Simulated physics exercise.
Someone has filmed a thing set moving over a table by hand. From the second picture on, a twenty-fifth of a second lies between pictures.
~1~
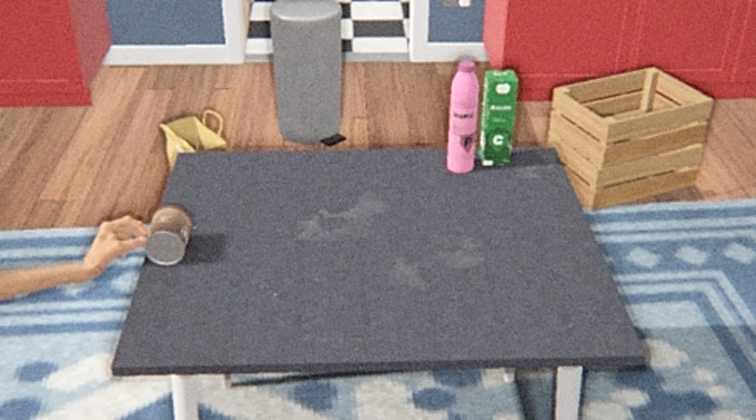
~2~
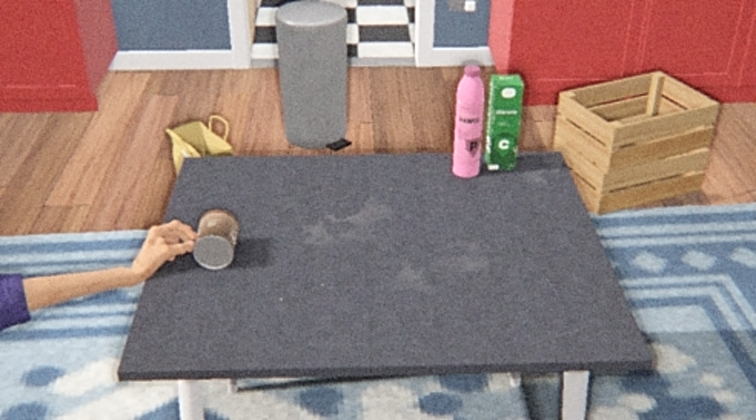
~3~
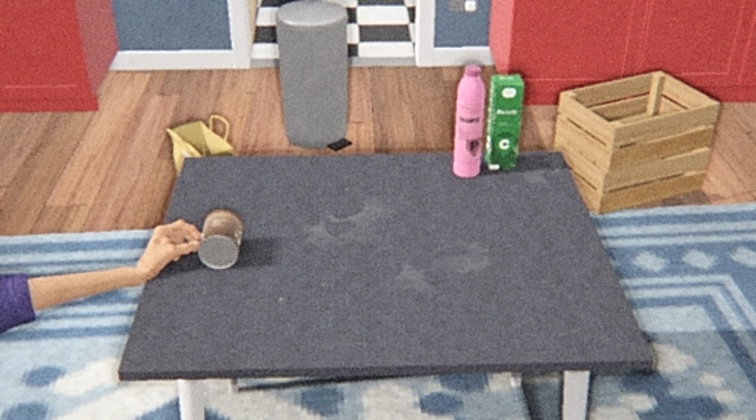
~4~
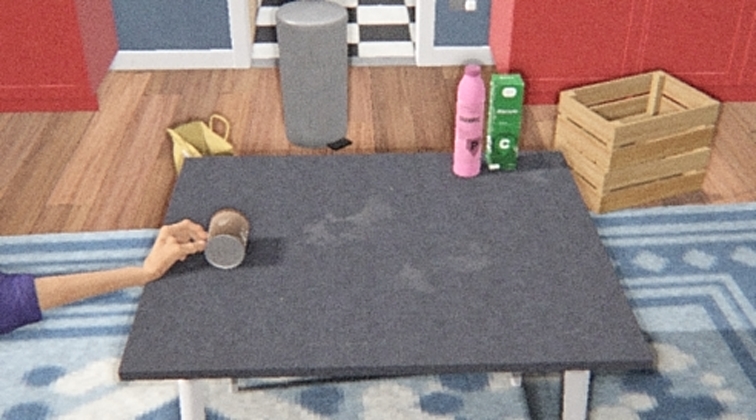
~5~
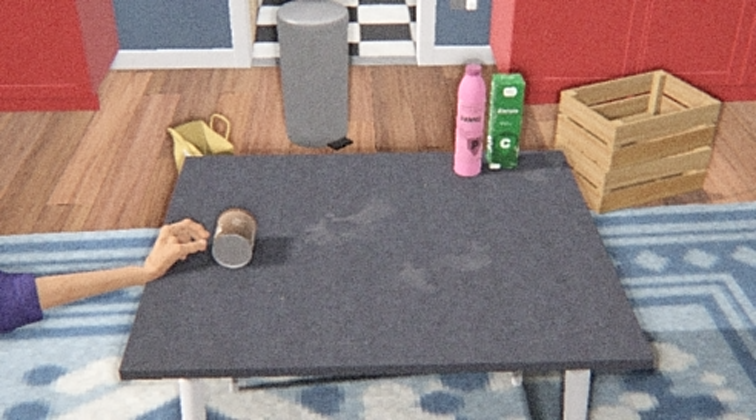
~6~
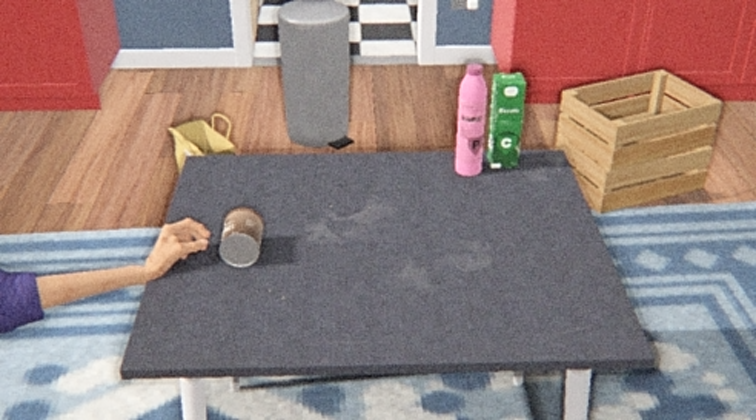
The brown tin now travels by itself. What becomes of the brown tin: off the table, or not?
The brown tin is still on the table.
Then, 0.10 s later than the last frame, brown tin moved about its own width near (256, 237).
Then, 0.20 s later than the last frame, brown tin moved about its own width near (268, 237).
Then, 0.40 s later than the last frame, brown tin moved about its own width near (286, 237).
Then, 0.60 s later than the last frame, brown tin moved well along near (296, 236).
When it is over, moved from the start, brown tin. End places, in pixels of the last picture, brown tin near (299, 237).
